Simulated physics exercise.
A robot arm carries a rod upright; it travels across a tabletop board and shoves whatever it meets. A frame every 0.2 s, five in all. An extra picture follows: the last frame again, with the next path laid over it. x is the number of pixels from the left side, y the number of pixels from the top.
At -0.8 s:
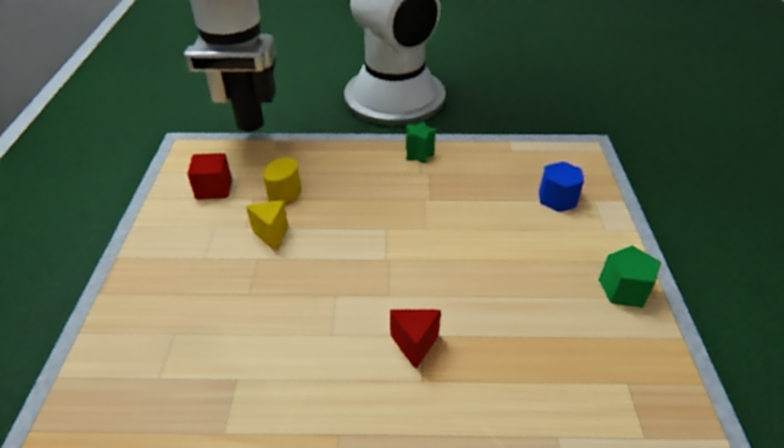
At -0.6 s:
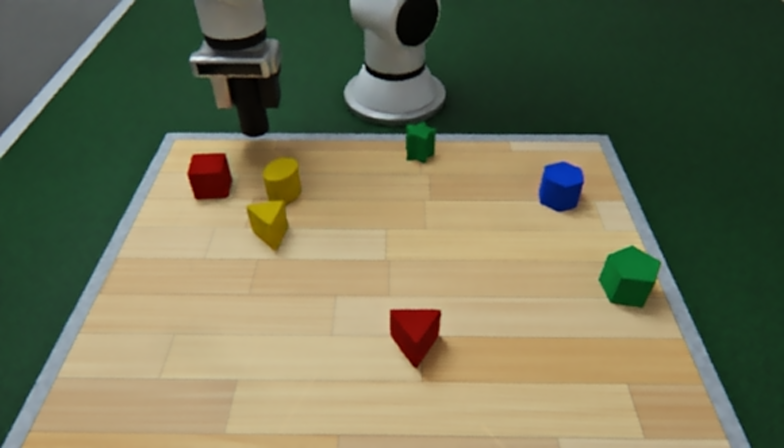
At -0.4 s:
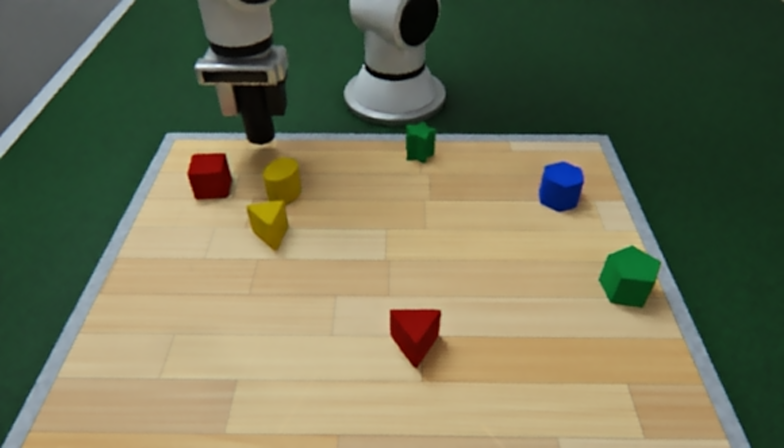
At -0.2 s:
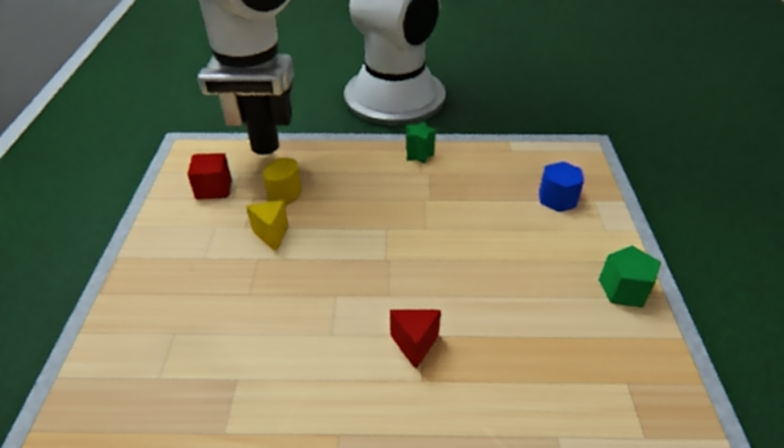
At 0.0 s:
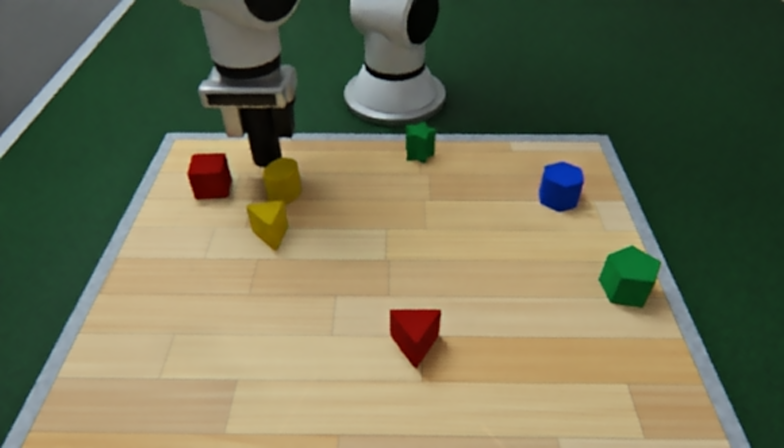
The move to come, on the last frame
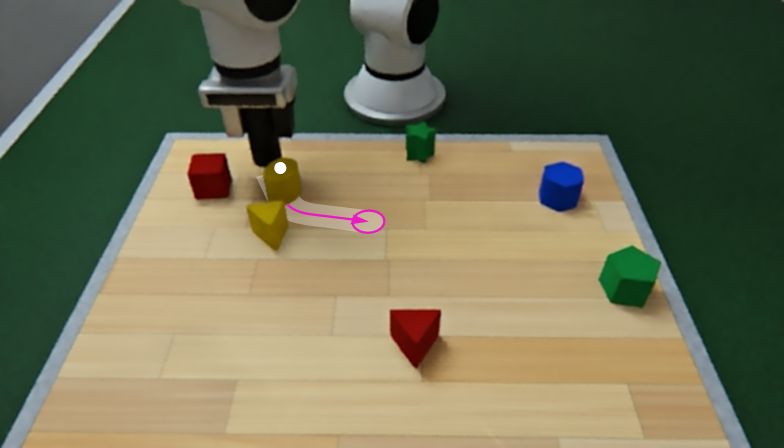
The video shows a robot arm lowering a dark rod and shifting slightly right, from behind the board's upper left to beside a yellow rounded block, while the red, yellow, green and blue blocks on the wooden board stay still.
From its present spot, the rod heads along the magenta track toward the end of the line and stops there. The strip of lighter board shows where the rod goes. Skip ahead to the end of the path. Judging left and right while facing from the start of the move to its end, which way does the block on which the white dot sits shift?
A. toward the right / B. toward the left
A - toward the right.
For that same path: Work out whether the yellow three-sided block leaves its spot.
It gets displaced.
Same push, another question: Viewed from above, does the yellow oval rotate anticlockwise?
I'd say no.
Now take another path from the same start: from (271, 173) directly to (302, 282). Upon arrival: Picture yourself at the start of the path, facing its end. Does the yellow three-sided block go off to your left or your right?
The answer is right: Facing from the path's start to its end, that's where the yellow three-sided block shifts.
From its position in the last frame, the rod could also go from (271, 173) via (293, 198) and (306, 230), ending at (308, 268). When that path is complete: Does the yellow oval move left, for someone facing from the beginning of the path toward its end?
Going by the path, no.
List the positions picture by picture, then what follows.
Lower end of the rod (251, 124), tops of blocks, red four-sided block (206, 162), yellow three-sided block (266, 210), yellow oval (280, 168), in the first picture.
Rod (256, 130), blocks as before, in the second picture.
Rod (261, 137), blocks as before, in the third picture.
Rod (265, 147), blocks as before, in the fourth picture.
Rod (268, 159), red four-sided block (206, 162), yellow three-sided block (266, 210), yellow oval (280, 168), in the fifth picture.
The drawn path runs from (271, 173) by way of (284, 200) and (321, 216) to (368, 221); the dot is on the yellow oval.
The first path, step by step. One third of the way, rod (281, 186); yellow three-sided block (266, 213), turned 25° clockwise; yellow oval (293, 193).
Two thirds of the way, rod (320, 201); yellow three-sided block (267, 217), turned 55° clockwise; yellow oval (315, 212), turned 60° clockwise.
At the end, rod (368, 207); red four-sided block not moved; yellow three-sided block (267, 217), turned 55° clockwise; yellow oval (316, 213), turned 70° clockwise.
